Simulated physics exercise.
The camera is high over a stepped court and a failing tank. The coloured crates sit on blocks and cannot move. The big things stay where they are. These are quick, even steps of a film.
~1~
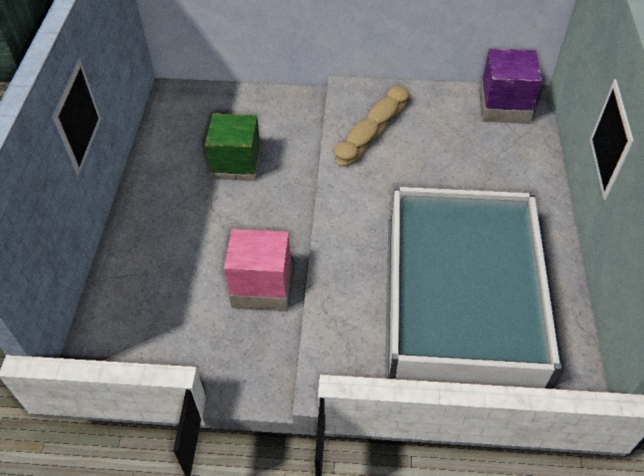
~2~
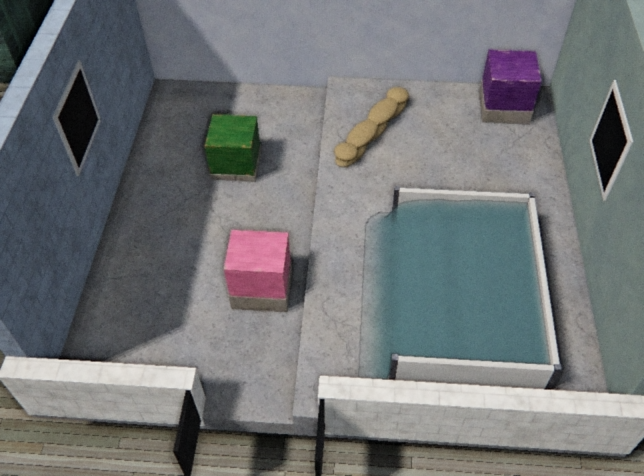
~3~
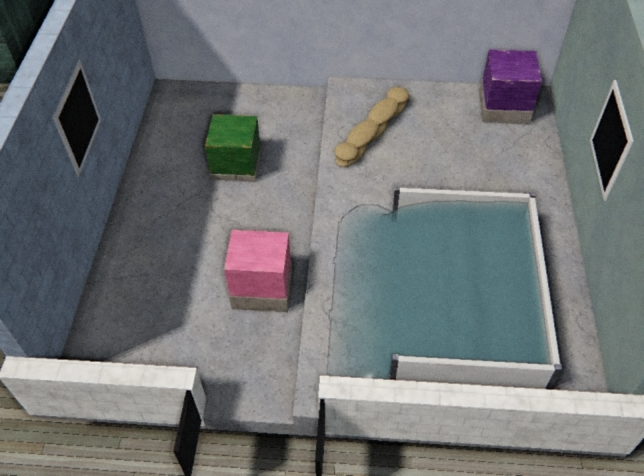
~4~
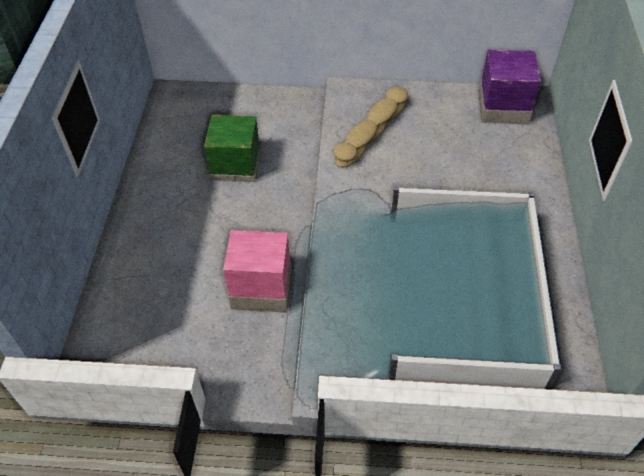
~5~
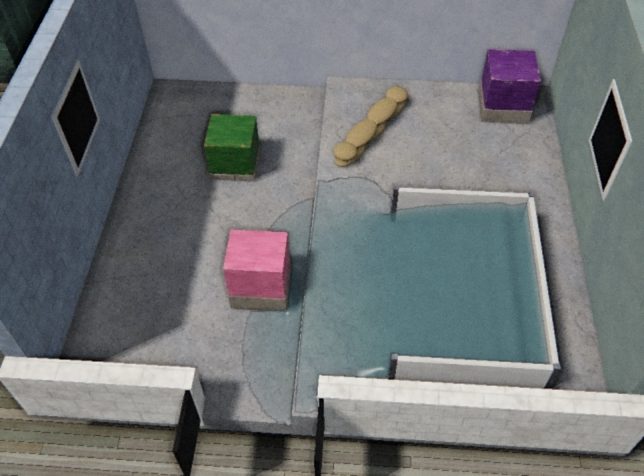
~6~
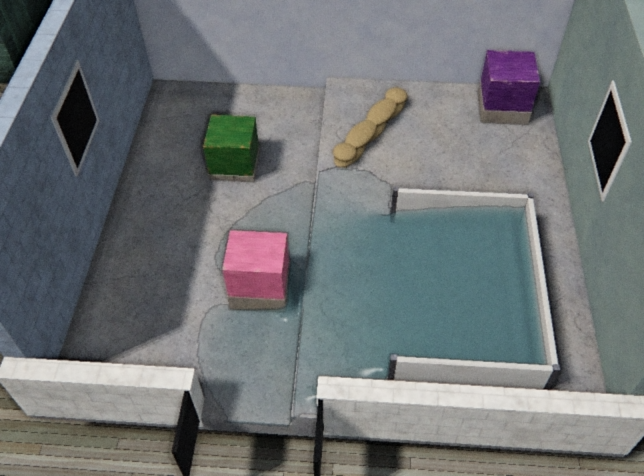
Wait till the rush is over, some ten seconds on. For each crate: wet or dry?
In the end: The green crate is soaked; the purple crate keeps dry; the pink crate is soaked.
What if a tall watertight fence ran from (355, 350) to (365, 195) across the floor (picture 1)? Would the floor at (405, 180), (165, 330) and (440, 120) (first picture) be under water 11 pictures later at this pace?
In that order: Under water, flooded, covered.
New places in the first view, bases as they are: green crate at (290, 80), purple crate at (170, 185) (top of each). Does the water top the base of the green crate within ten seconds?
In short: The green one ends up wet.
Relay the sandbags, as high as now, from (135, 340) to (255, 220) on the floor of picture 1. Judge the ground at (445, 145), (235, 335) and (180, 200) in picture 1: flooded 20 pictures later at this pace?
One after the other: No water, flooded, covered.
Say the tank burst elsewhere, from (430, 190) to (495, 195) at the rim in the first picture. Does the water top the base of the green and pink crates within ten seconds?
The green one is spared; the pink one stays dry.
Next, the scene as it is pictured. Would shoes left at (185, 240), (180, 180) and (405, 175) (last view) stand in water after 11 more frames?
One after the other: Flooded, under water, clear.
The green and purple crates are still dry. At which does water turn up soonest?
That is the green one.
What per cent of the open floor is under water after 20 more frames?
Close to 60 %.
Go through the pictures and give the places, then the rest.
The open tank at (469, 273) is whole and still, in the first frame.
The front is at a hidden place, out from the gap at (396, 287), in the second frame.
Water pours out at (396, 289) and has run to (361, 210), in the third frame.
Water pours out at (395, 290) and has run to (339, 199), in the fourth frame.
Water pours out at (395, 289) and has run to (322, 188), in the fifth frame.
The front is at (205, 350), out from the gap at (394, 290), in the sixth frame.
A moment on, water covers 40 % of the floor; the green crate water round its plinth, the purple crate not reached, the pink crate water round its plinth.
Next, water covers 50 % of the floor; the green crate water round its plinth, the purple crate not reached, the pink crate water round its plinth.
Then, water covers 60 % of the floor; the green crate water round its plinth, the purple crate not reached, the pink crate water round its plinth.
Later, water covers 65 % of the floor; the green crate water round its plinth, the purple crate not reached, the pink crate water round its plinth.
In the end, water covers 65 % of the floor; the green crate was topped, the purple crate stayed above the water, the pink crate was topped.
